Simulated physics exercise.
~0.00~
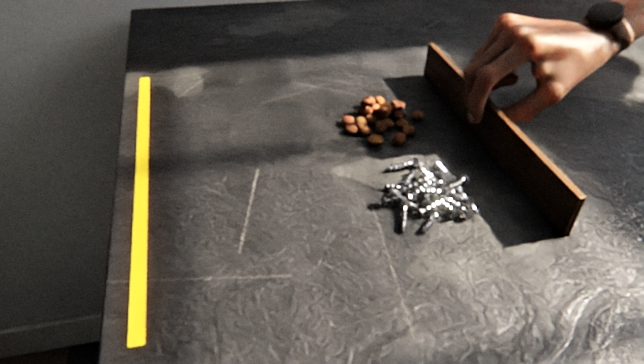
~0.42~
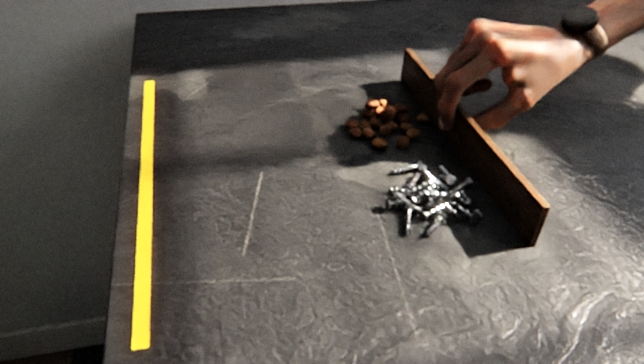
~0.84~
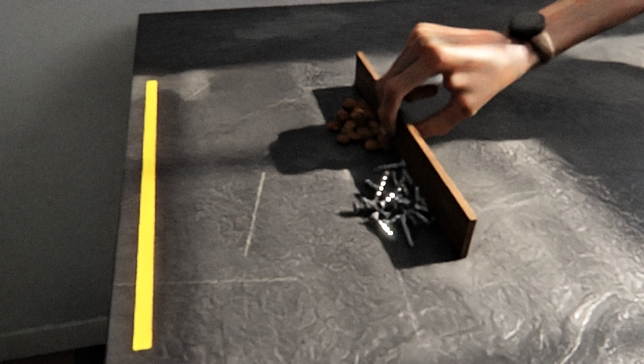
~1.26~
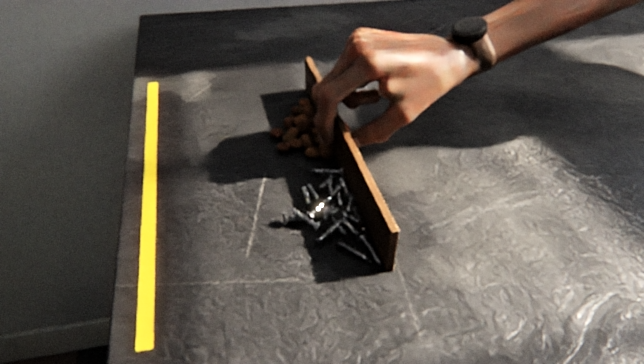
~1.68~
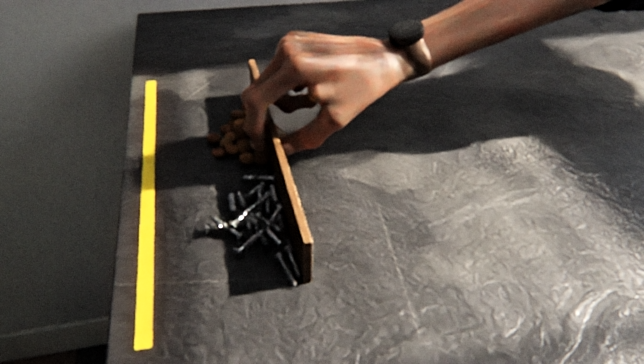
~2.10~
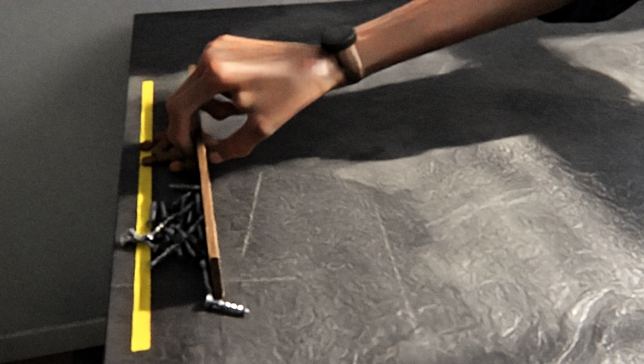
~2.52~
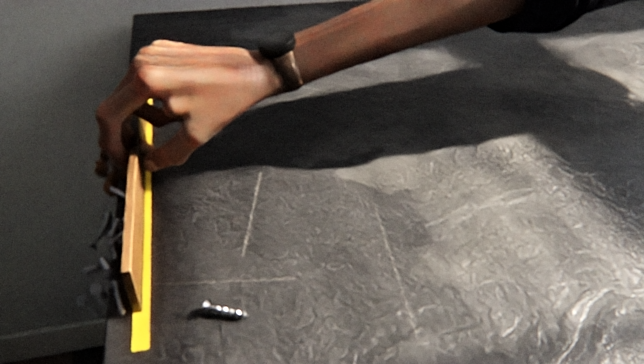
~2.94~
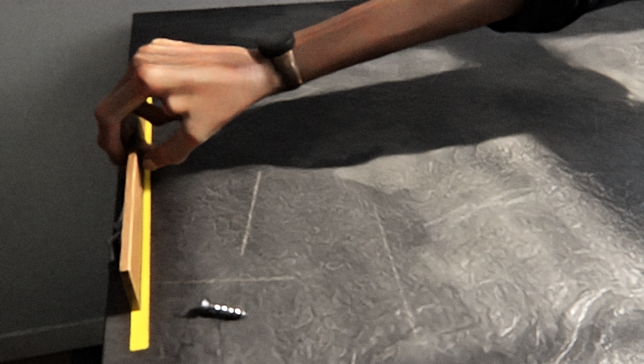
Hand sweeping brown nuggets and silver screws left with a wooden strip, stopping at yellow tape as most spill off the table.
